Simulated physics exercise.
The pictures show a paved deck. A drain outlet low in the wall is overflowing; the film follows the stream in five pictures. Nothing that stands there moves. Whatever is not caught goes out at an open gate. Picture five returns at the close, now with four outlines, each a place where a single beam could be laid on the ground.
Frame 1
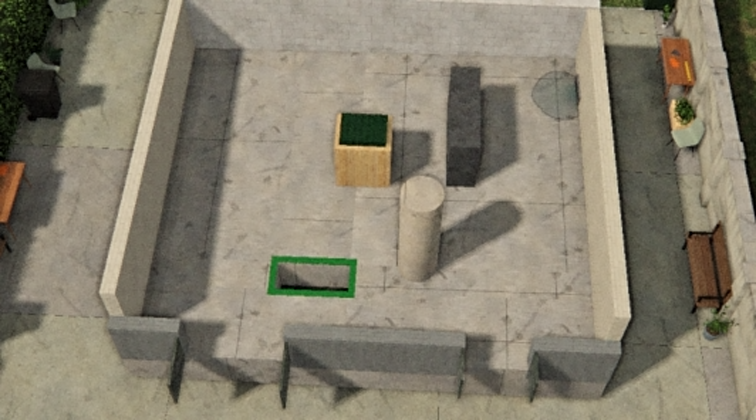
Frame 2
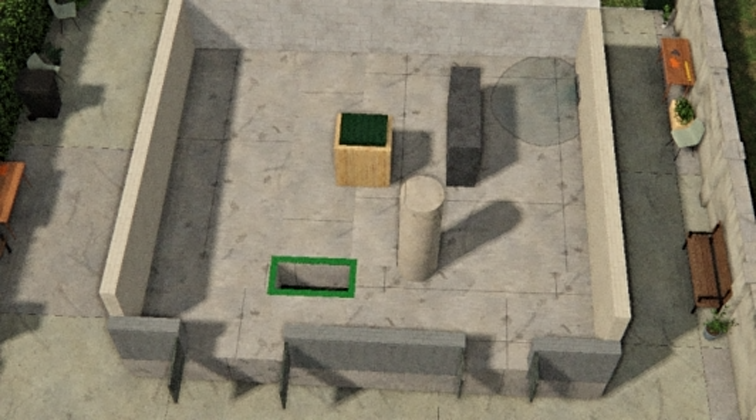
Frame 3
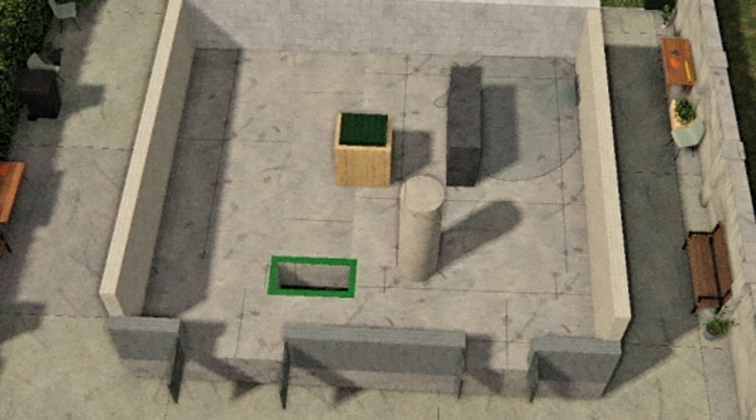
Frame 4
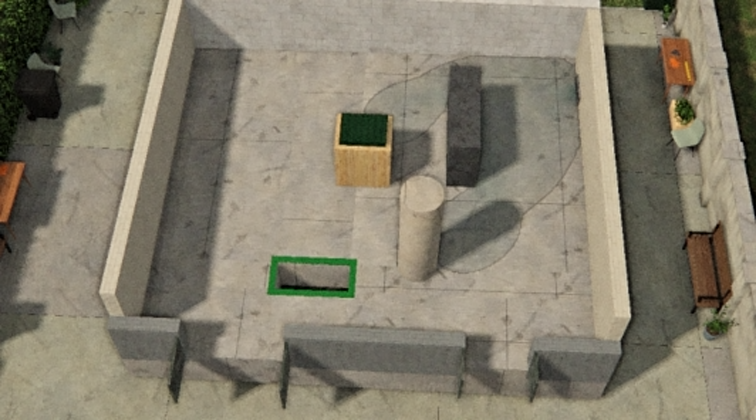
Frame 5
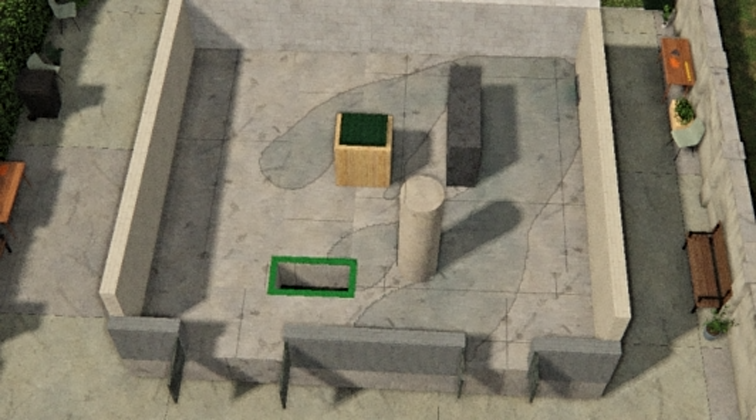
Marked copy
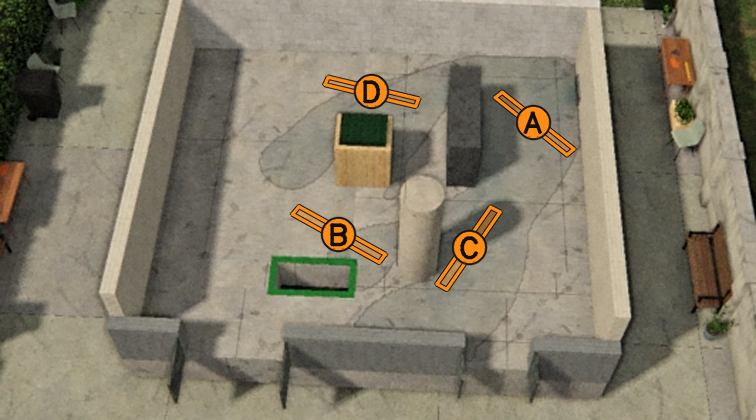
The footage shows water spreading across a walled paved deck from the upper right, passing around a dark block and a round pillar, then reaching left behind a wooden box with a green top, while the green-rimmed gully remains dry.
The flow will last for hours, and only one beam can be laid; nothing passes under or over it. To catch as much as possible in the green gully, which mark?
Take C.
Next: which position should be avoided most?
It is B.
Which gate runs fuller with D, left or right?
The left one.
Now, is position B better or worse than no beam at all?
Position B is worse.
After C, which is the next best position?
That is position D.
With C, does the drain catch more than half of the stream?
No.
On the marked copy, A from (498, 94) to (570, 151); B from (295, 210) to (382, 258); C from (441, 286) to (495, 209); D from (326, 80) to (417, 102).
With A, about 11 % of the stream runs into the green gully, about 88 % out by the gates.
With B, about 2 % of the stream runs into the green gully, about 97 % out by the gates.
With C, about 34 % of the stream runs into the green gully, about 65 % out by the gates.
With D, about 21 % of the stream runs into the green gully, about 76 % out by the gates.
